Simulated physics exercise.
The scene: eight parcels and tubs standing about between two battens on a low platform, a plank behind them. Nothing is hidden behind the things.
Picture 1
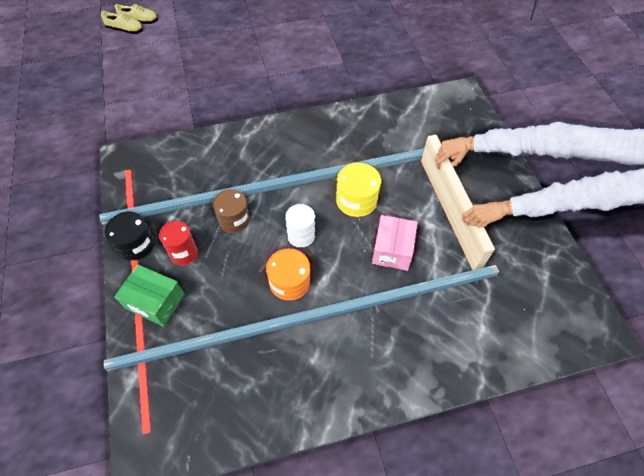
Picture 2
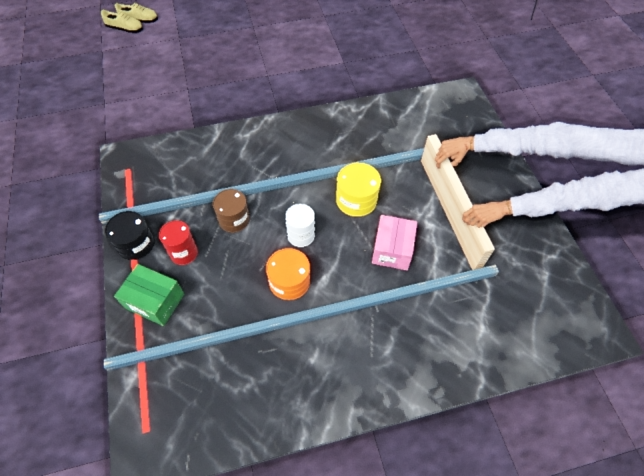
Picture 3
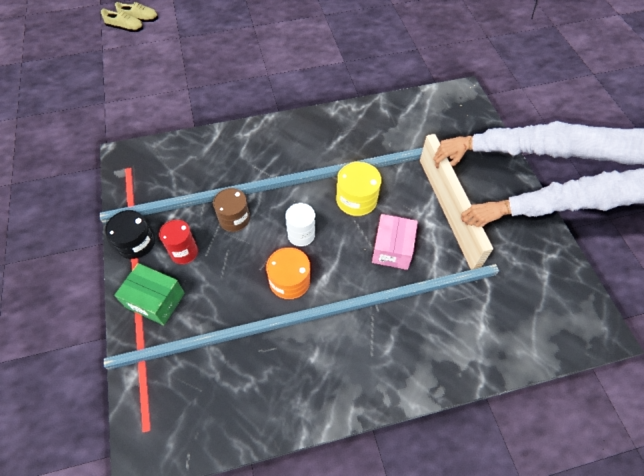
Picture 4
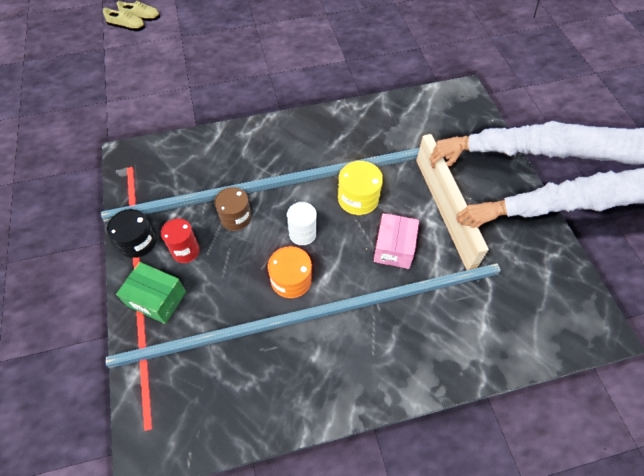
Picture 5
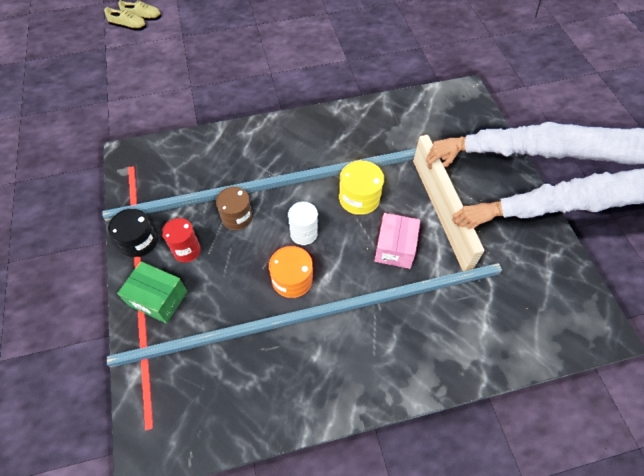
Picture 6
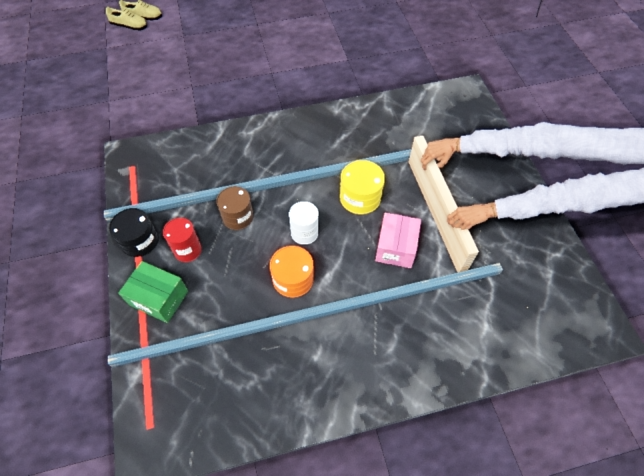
On a dark marbled platform, two hands slide a wooden plank slightly left toward colourful tubs.
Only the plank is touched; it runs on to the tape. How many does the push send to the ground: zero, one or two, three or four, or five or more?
Here the number that fall off is five or more.
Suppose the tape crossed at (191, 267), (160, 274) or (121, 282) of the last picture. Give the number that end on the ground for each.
Try by try, 2, 4 and 8.
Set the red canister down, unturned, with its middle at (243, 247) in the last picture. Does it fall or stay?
Then it is lost.
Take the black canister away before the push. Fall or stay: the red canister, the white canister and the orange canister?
The red canister falls; the white canister is kept; the orange canister falls.
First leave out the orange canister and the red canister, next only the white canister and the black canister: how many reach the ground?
Fallen: 3, and 3 in the other try.
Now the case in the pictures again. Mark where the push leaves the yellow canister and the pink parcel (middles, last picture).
The yellow canister at (109, 234), the pink parcel at (118, 311).
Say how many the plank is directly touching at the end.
That makes 3.
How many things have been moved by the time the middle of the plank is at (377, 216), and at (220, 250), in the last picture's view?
The counts are 2 and 8.
Early on, none off yet; black canister at rest near (135, 233); green parcel at rest near (155, 292); red canister at rest near (183, 240).
A while later, none off yet; black canister at rest near (135, 233); green parcel travelled a little near (146, 291); red canister at rest near (183, 240).
Finally, the number that fall off is five or more; lost, orange canister, brown canister, red canister, green parcel and black canister.
